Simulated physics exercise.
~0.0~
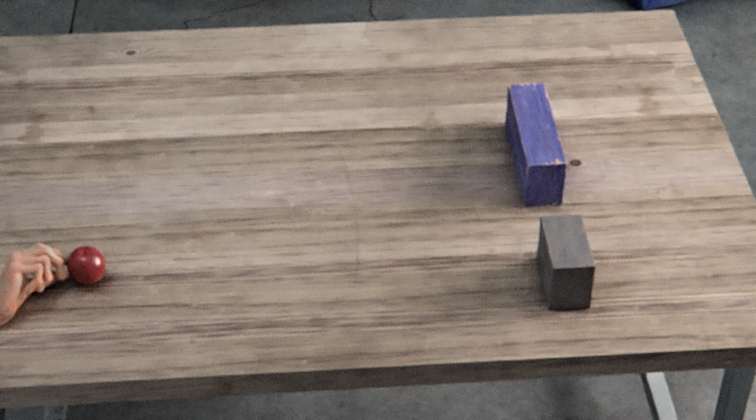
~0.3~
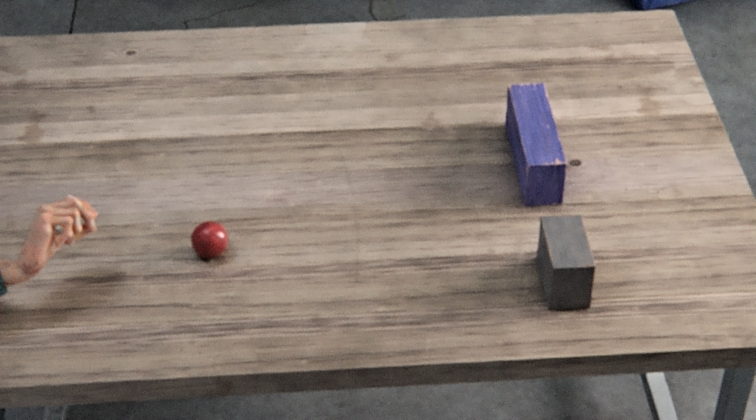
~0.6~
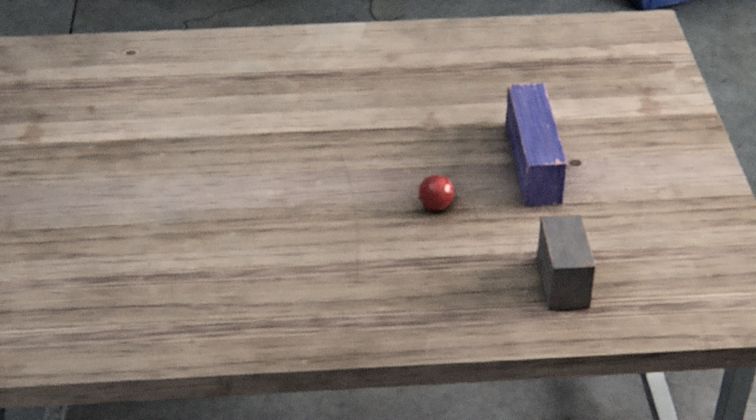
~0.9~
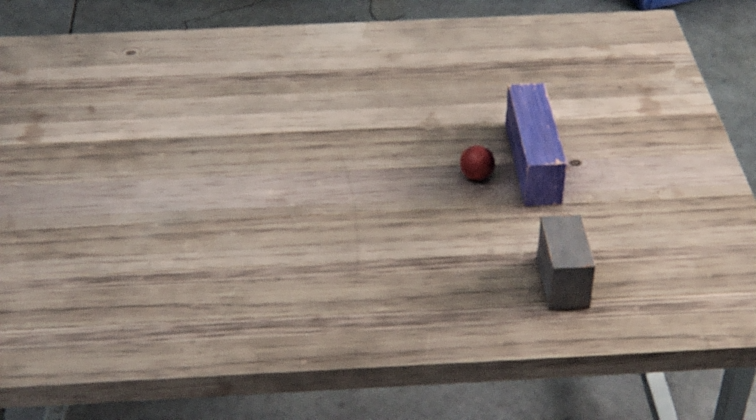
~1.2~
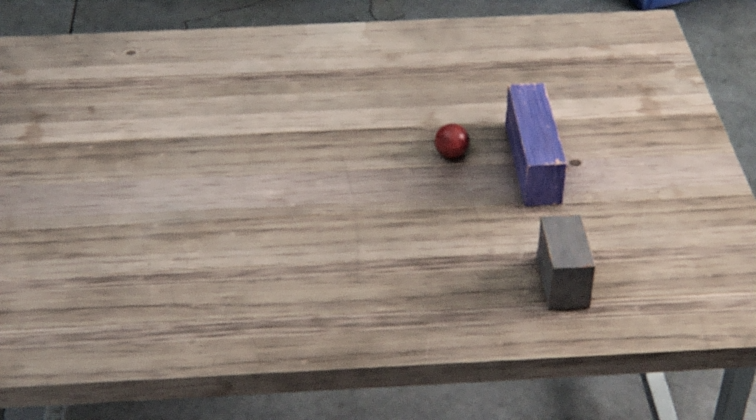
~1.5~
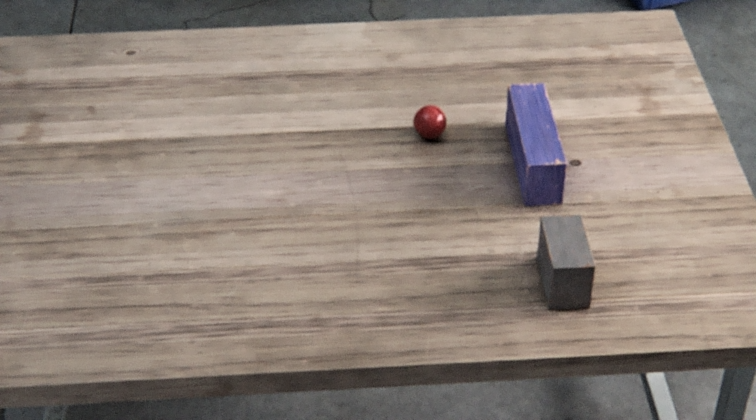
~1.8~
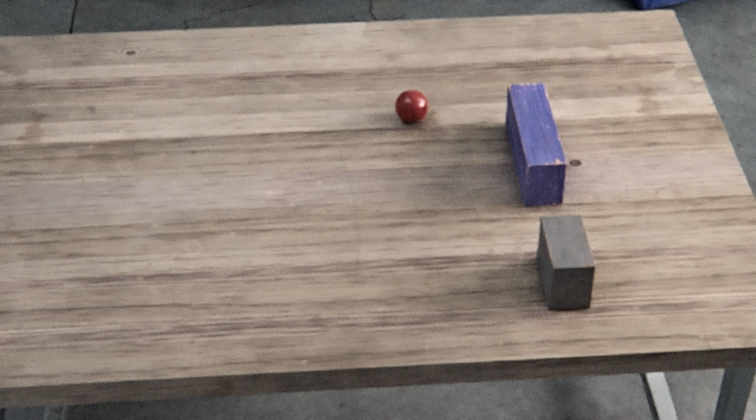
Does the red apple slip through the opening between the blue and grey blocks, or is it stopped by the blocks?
The red apple is stopped, as it meets the blue block and bounces away up and to the left instead of going through the opening.
